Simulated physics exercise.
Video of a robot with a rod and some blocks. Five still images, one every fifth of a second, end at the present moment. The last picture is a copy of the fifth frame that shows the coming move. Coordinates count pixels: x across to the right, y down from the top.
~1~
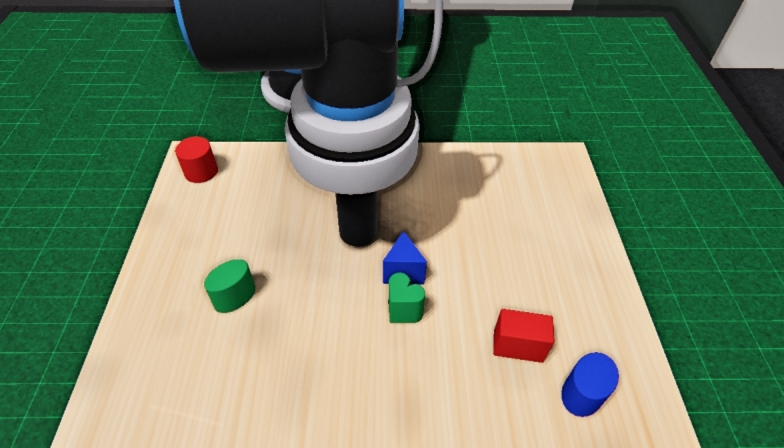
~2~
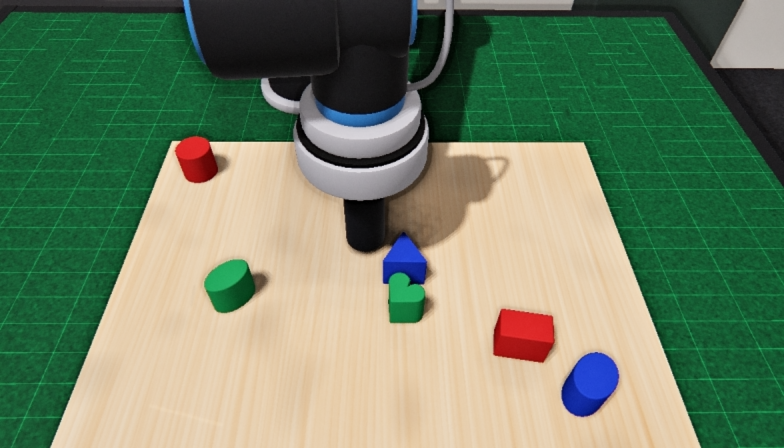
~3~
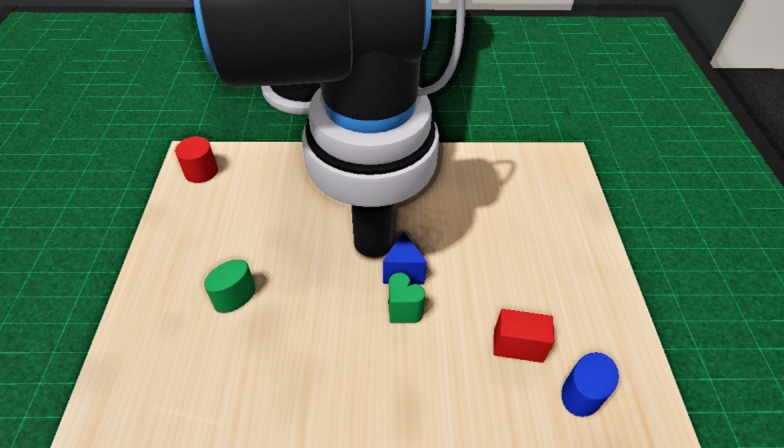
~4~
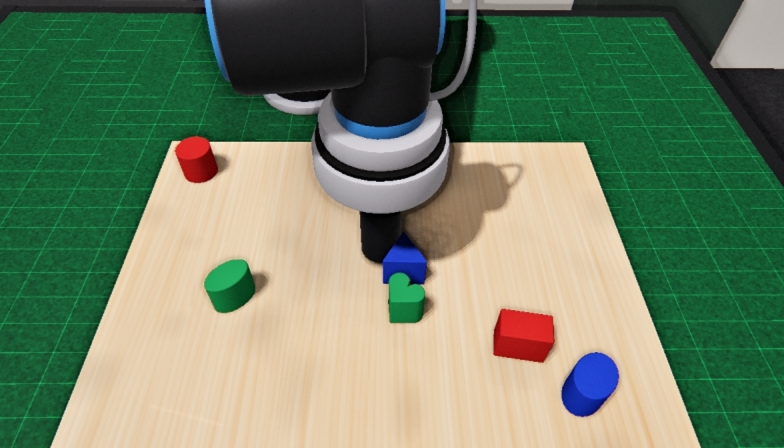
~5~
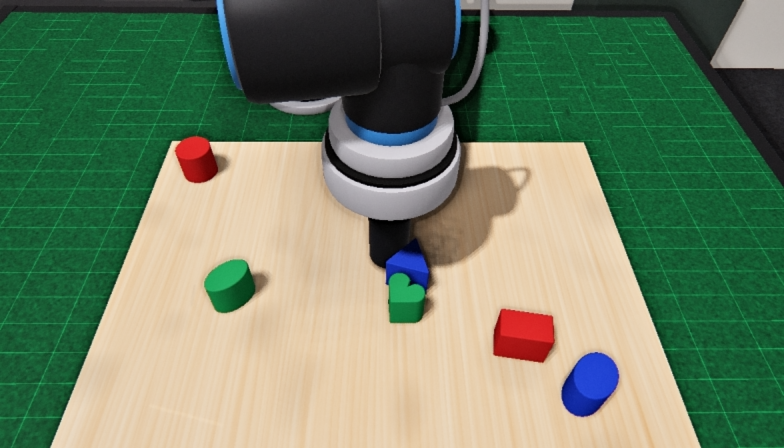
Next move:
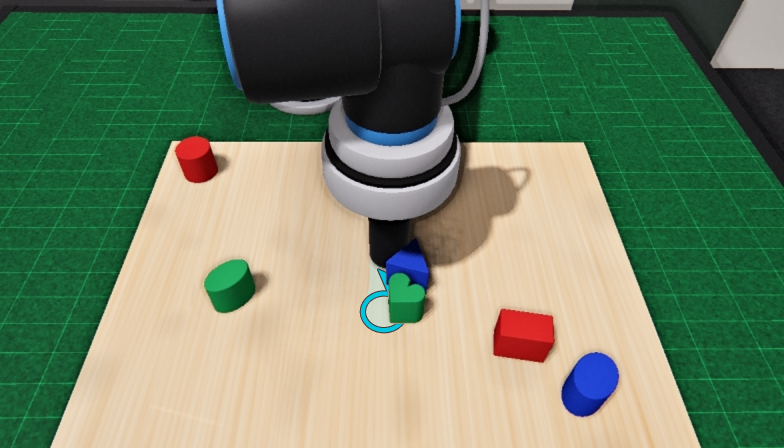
Robot arm with a black rod moving slightly right and toward the viewer, nudging a blue triangular block behind a green heart.
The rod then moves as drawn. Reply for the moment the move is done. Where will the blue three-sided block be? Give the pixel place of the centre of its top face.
It sits at (428, 278).
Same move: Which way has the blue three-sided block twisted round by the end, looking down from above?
Rotation: Counter-clockwise.
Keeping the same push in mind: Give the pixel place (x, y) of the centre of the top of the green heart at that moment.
I think it will end close to (412, 318).
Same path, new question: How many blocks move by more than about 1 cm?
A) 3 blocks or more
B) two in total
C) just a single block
The answer is B.
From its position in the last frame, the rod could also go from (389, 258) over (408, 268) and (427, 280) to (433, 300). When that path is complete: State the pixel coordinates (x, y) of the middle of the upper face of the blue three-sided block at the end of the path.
When the path ends, it will be at (452, 307).
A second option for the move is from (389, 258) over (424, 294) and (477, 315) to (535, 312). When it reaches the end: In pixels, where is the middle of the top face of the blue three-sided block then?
So, by the moment the path ends, you'll find the top centre of the blue three-sided block at (476, 324).
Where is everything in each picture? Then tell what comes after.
Lower end of the rod at (358, 232), tops of blocks, green heart at (405, 289), blue three-sided block at (405, 251), in the first frame.
Rod at (365, 237), blocks as before, in the second frame.
Rod at (373, 242), blocks as before, in the third frame.
Rod at (381, 248), blocks as before, in the fourth frame.
Rod at (389, 253), green heart at (405, 289), blue three-sided block at (410, 257), in the fifth frame.
The drawn path runs from (389, 258) via (390, 275) and (389, 293), ending at (384, 311).
On the path given first. Halfway along, rod at (390, 280); green heart at (407, 302); blue three-sided block at (423, 274).
At the end, rod at (384, 307); green heart at (412, 318), turned 15° clockwise; blue three-sided block at (427, 278), turned 25° anticlockwise.
